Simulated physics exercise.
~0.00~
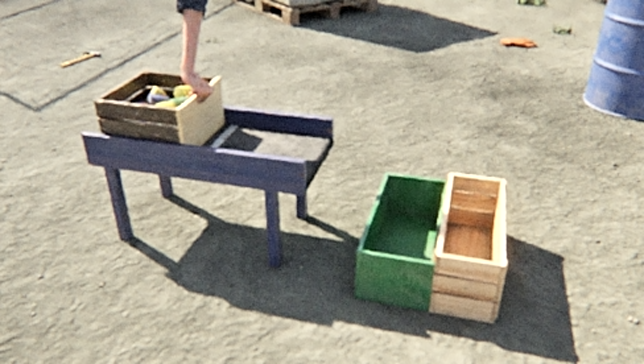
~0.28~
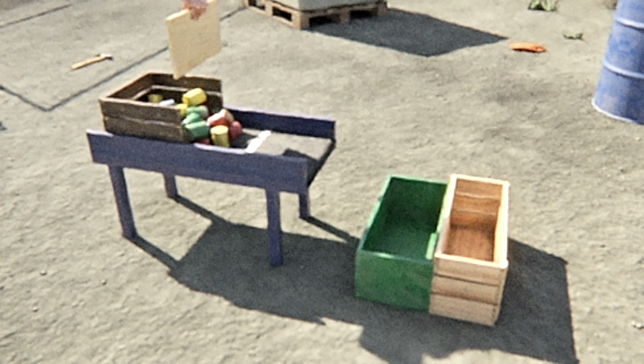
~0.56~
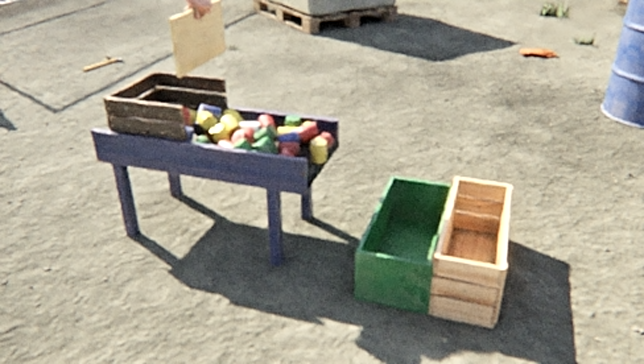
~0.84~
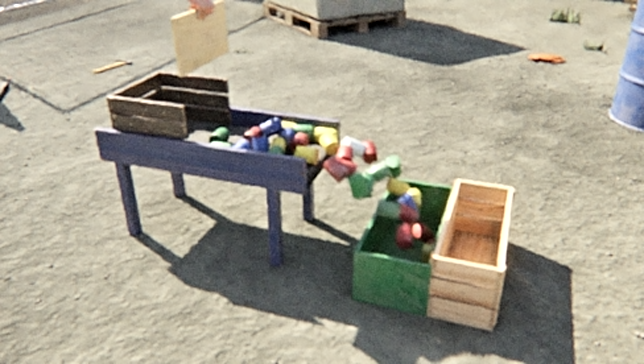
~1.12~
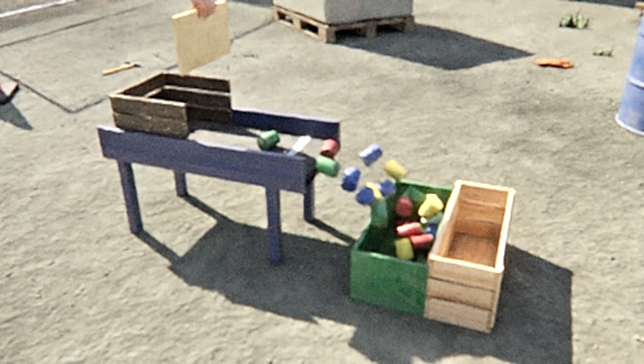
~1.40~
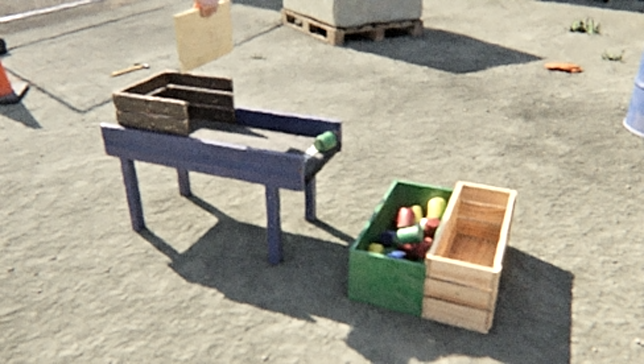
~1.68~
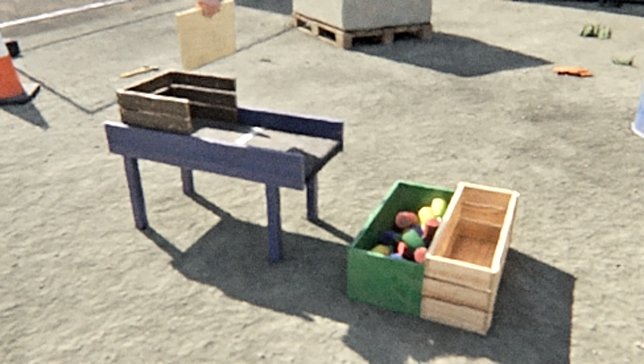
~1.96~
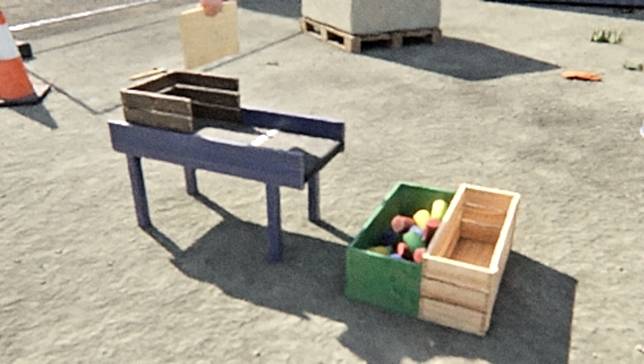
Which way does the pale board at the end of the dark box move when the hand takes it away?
The hand pulls the pale board upward, clear of the box.
